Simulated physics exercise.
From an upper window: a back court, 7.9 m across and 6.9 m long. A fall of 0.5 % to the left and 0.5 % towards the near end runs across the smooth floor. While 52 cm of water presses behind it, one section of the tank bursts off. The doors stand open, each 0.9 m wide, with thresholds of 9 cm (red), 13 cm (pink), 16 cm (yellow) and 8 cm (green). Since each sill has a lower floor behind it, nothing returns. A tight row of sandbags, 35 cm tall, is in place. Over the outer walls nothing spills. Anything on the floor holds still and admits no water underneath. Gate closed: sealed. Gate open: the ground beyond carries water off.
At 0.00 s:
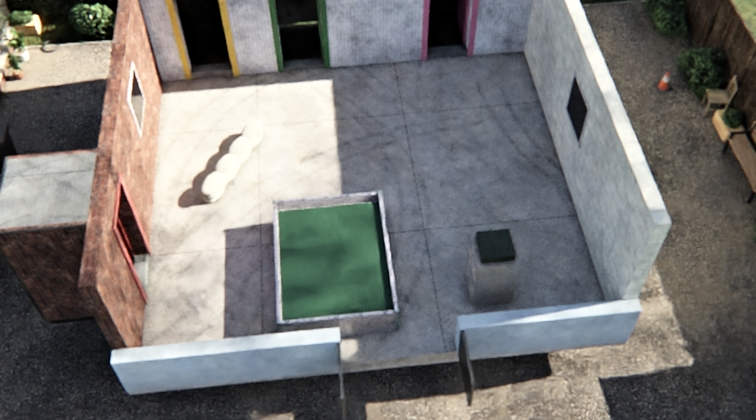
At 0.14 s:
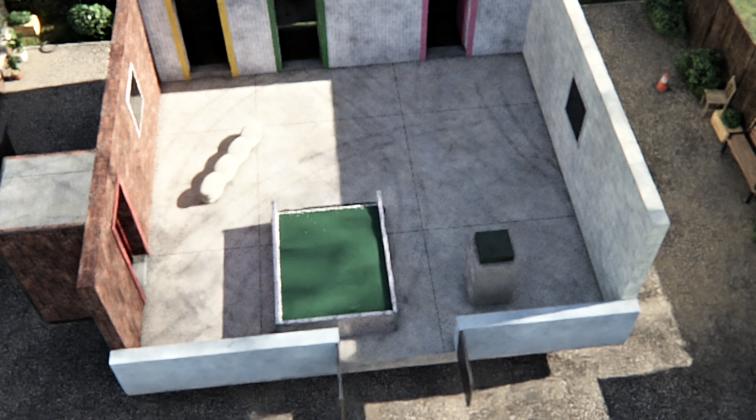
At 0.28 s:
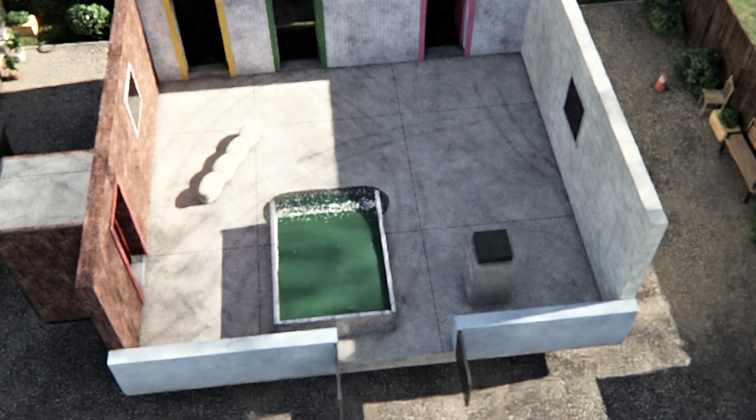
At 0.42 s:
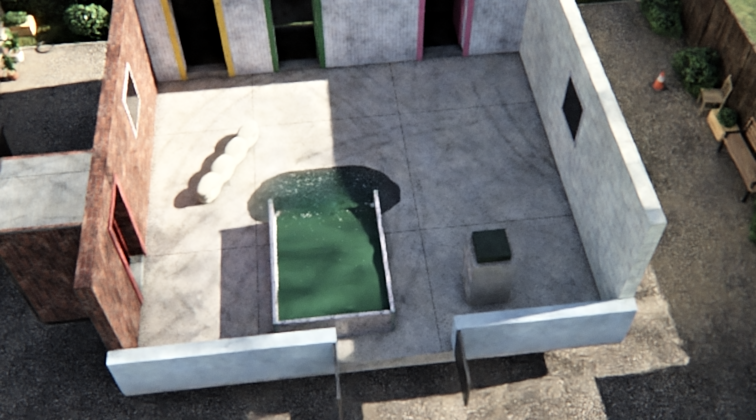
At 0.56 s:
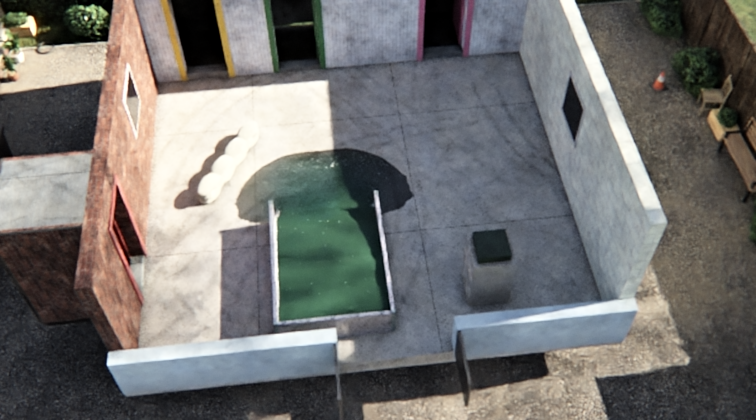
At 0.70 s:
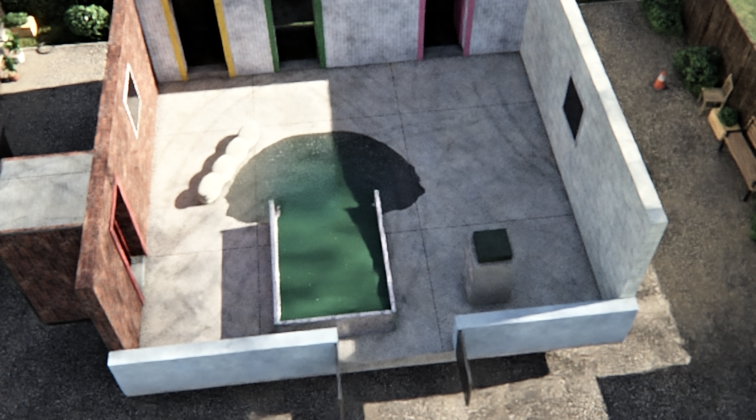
Green water pours from the far side of a rectangular tank and spreads across the courtyard floor.
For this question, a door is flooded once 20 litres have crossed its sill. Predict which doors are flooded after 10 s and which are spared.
One by one: The red door remains within the limit. The pink door remains within the limit. The yellow door remains within the limit. The green door breaks the limit.
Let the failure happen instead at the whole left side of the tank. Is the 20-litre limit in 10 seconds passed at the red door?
Note: Red door, beyond the mark.
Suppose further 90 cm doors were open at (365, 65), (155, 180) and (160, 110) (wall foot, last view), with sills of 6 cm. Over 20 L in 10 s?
Door 1: Higher; door 2: Lower; door 3: Higher.
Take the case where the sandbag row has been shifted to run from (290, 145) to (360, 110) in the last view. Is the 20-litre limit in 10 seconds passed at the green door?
Then: Green not over.
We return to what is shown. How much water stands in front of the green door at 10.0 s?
Depth: Approx. 3.5 cm.
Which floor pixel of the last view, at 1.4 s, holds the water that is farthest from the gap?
Point: Roughly (285, 73).
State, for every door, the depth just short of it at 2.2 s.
Door by door in cm, red shows 0, pink shows 0, yellow shows 3, green shows 21.
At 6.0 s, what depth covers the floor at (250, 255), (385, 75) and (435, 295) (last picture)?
Depths: About 1, 7 and 0 centimetres.
After 1.4 s water covers 25 % of the floor and is deepest (23 cm) near (304, 216); red door not reached, pink door not reached, yellow door not reached, green door 7 cm at the sill, 0 L in.
After 2.2 s water covers 35 % of the floor and is deepest (24 cm) near (285, 73); red door not reached, pink door not reached, yellow door 3 cm at the sill, 0 L in, green door 21 cm at the sill, 38 L in.
After 3.5 s water covers 45 % of the floor and is deepest (24 cm) near (302, 71); red door not reached, pink door 12 cm at the sill, 0 L in, yellow door 8 cm at the sill, 0 L in, green door 23 cm at the sill, 155 L in.
After 6.0 s water covers 60 % of the floor and is deepest (12 cm) near (516, 58); red door 3 cm at the sill, 0 L in, pink door 6 cm at the sill, 0 L in, yellow door 5 cm at the sill, 0 L in, green door 10 cm at the sill, 242 L in.
After 10.0 s water covers 90 % of the floor and is deepest (10 cm) near (140, 353); red door 4 cm at the sill, 0 L in, pink door 5 cm at the sill, 0 L in, yellow door 5 cm at the sill, 0 L in, green door 3 cm at the sill, 245 L in.
